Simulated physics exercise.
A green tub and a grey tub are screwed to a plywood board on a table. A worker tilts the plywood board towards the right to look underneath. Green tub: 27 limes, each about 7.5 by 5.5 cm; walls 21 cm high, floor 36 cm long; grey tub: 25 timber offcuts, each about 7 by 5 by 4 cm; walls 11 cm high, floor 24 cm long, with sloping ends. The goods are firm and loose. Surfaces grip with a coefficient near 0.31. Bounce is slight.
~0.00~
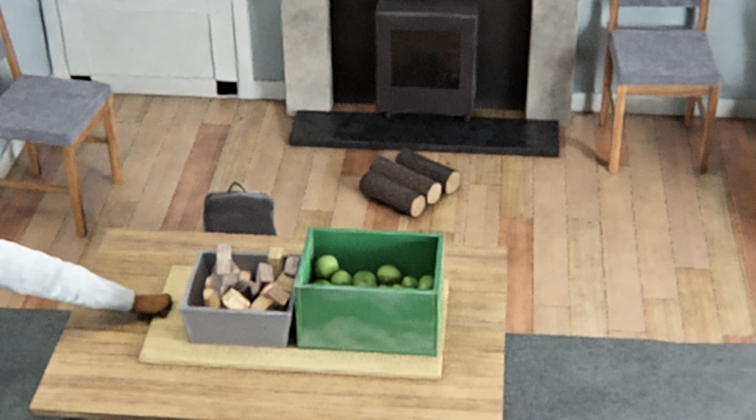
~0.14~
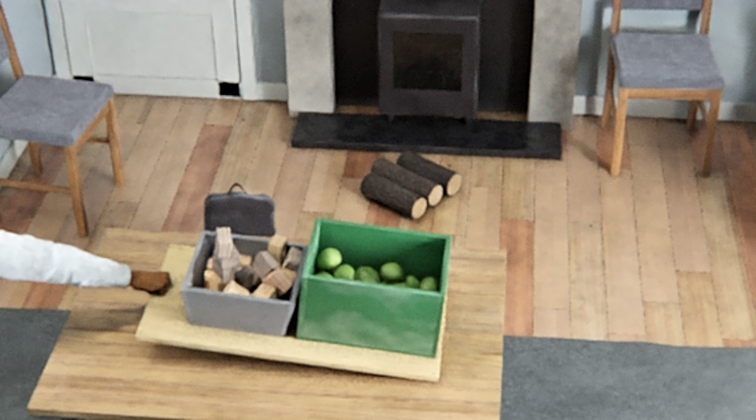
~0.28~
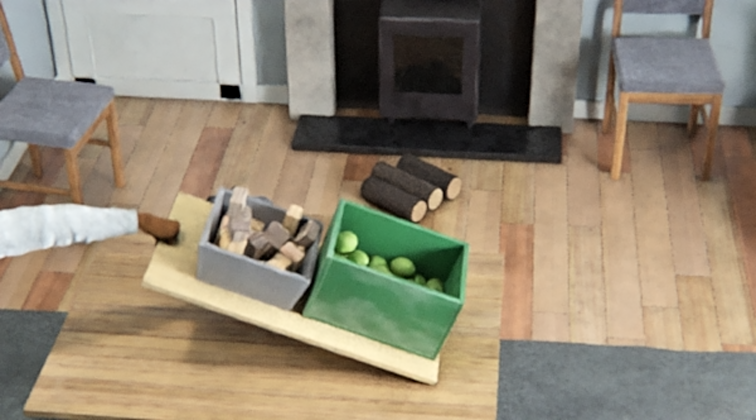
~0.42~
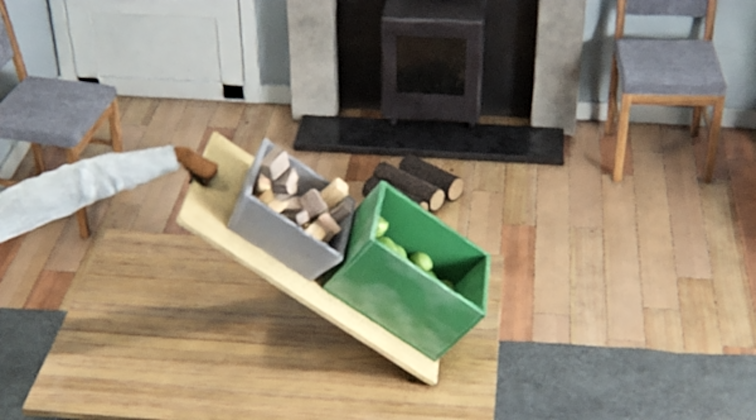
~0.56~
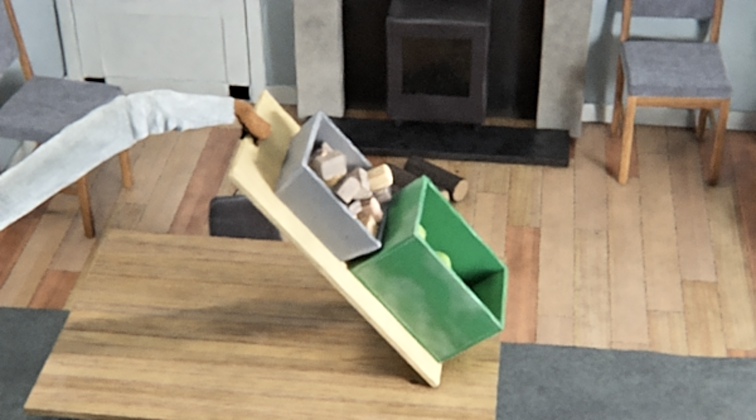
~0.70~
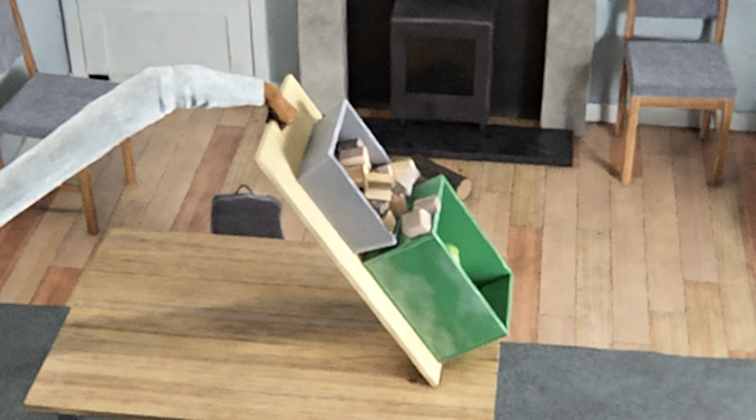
A hand lifts the left end of a board, steeply tilting grey and green tubs rightward.
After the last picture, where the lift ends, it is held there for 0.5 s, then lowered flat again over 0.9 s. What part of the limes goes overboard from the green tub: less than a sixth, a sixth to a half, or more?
Fewer than one in six of the limes leave the green tub.
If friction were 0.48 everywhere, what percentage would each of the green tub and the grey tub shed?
In that case green tub 0, grey tub 10 per cent.
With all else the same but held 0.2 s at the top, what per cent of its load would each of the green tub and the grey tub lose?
In that case green tub 0, grey tub 10 per cent.
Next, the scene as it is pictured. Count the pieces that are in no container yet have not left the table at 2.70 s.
Roughly 0.
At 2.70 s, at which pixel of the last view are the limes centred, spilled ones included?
Near (386, 318).
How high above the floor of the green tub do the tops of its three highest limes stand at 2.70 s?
About 15 cm.
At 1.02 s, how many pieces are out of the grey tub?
Out by then, roughly: Grey tub 2.
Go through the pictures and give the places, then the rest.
In the first picture (places track the rim corner closest to us here; the camera moves round a little), green tub (434, 292); grey tub (287, 314); tipped 0°; all still inside.
In the second picture, green tub (441, 294); grey tub (290, 303); tipped 6°.
In the third picture, green tub (460, 301); grey tub (306, 280); tipped 20°.
In the fourth picture, green tub (482, 312); grey tub (340, 255); tipped 37°.
In the fifth picture, green tub (501, 325); grey tub (378, 243); tipped 51°.
In the sixth picture, green tub (506, 331); grey tub (394, 238); tipped 57°; all still inside.
After 1.02 s, tilt 57°; the green tub has all 27 and the grey tub is down by 2 of 25.
After 1.42 s, tilt 48°; the green tub has all 27 and the grey tub is down by 2 of 25.
After 1.98 s, tilt 3°; the green tub has all 27 and the grey tub is down by 2 of 25.
Final count (at 2.70 s), the green tub has all 27 and the grey tub is down by 2 of 25. Asked share, 0 of 27, 0 per cent.
